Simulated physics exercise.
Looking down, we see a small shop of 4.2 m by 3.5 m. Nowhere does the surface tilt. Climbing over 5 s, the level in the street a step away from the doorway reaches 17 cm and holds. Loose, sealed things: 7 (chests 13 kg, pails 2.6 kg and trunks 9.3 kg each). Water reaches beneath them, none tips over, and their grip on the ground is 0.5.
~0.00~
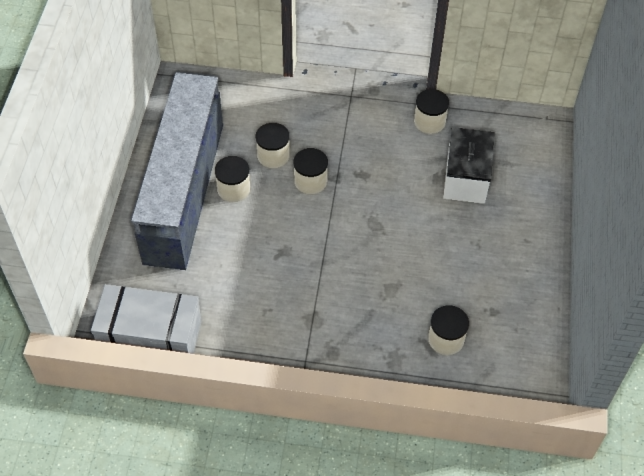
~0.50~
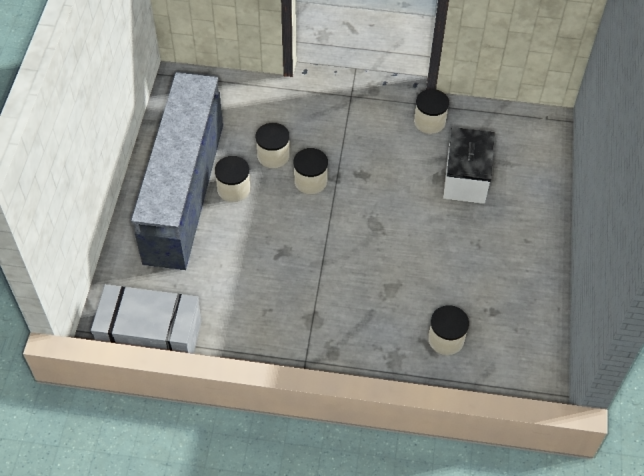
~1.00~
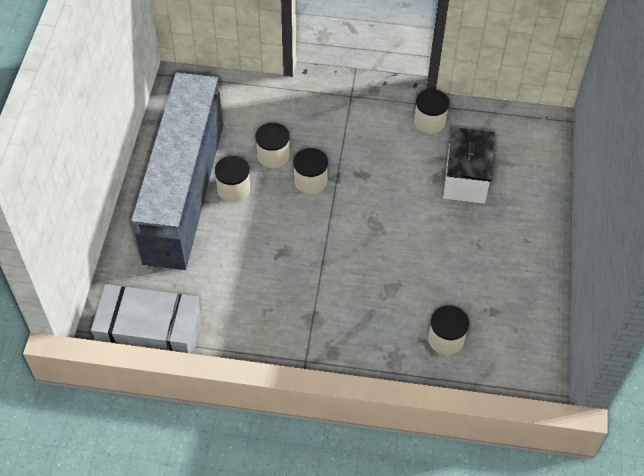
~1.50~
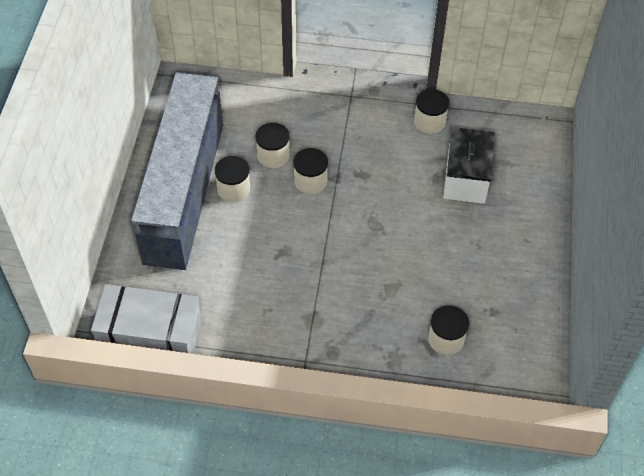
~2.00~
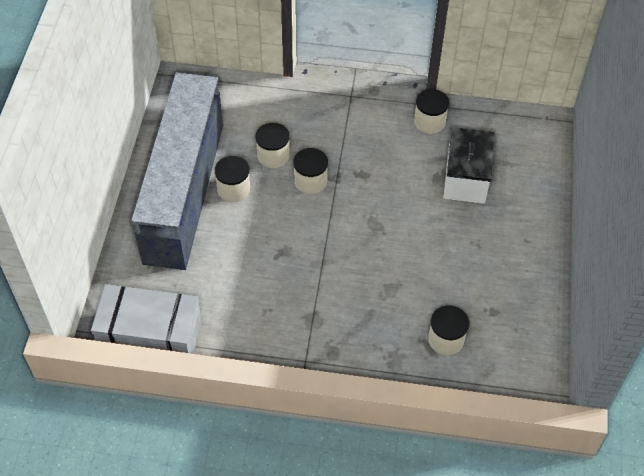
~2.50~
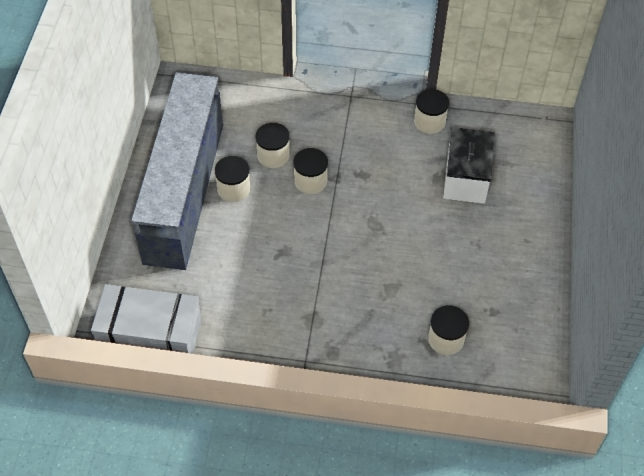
A small walled room with a gray floor and a doorway at the back is seen from high above by a still camera. Five round, cream stools or pails with black tops stand about the floor, with a long blue-gray counter and pale gray boxes at left and a black-topped white block at right. Nothing on the floor moves, while the green ground outside turns bluer and a pale blue tint spreads through the doorway to its threshold.
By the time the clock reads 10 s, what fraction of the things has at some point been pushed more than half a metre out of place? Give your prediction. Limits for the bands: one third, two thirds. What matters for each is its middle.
I bet the count comes out medium.
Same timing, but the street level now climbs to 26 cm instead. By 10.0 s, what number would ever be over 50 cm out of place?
5.
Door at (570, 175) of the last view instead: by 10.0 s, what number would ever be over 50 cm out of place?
That gives 5 of them.
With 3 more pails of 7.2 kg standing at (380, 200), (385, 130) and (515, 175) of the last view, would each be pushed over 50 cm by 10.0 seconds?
Order as asked - exceeds the limit, exceeds the limit, falls below the limit.
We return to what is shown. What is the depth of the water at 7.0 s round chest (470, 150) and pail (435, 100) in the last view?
I'd estimate 3 cm for the first and 2 cm for the second.
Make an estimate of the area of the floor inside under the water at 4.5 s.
About 3.5 m2.
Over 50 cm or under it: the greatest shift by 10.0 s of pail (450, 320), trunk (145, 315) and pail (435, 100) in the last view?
So that's beyond it for the first, inside it for the second and inside it for the last.
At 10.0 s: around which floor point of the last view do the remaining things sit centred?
At about (312, 266).
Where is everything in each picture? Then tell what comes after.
The first frame shows a chest at (471, 152) rests on the ground; a pail at (232, 170) rests on the ground; water covers 0.0 m2; 0 of 7 have shifted.
The second frame shows a chest at (471, 152) rests on the ground; a pail at (232, 170), on the bottom; 0.0 m2 under water; 0 of 7 have shifted.
The third frame shows a chest at (471, 152) rests on the ground; a pail at (232, 170) rests on the ground; water covers 0.0 m2; 0 of 7 have shifted.
The fourth frame shows a chest at (471, 152), on the bottom; a pail at (232, 170), on the bottom; water covers 0.0 m2; 0 of 7 have shifted.
The fifth frame shows a chest at (471, 152) rests on the ground; a pail at (232, 170) rests on the ground; 0.0 m2 under water; 0 of 7 have shifted.
The sixth frame shows a chest at (471, 152) rests on the ground; a pail at (232, 170), on the bottom; water covers 0.1 m2; 0 of 7 have shifted.
After 3.5 s 0 of 7 are over 50 cm from their spots; 0 afloat.
After 4.5 s 0 of 7 are over 50 cm from their spots; 0 afloat.
After 7.0 s 3 of 7 are over 50 cm from their spots; 3 afloat.
After 10.0 s 4 of 7 are over 50 cm from their spots, and 4 have been at some point; 5 afloat.
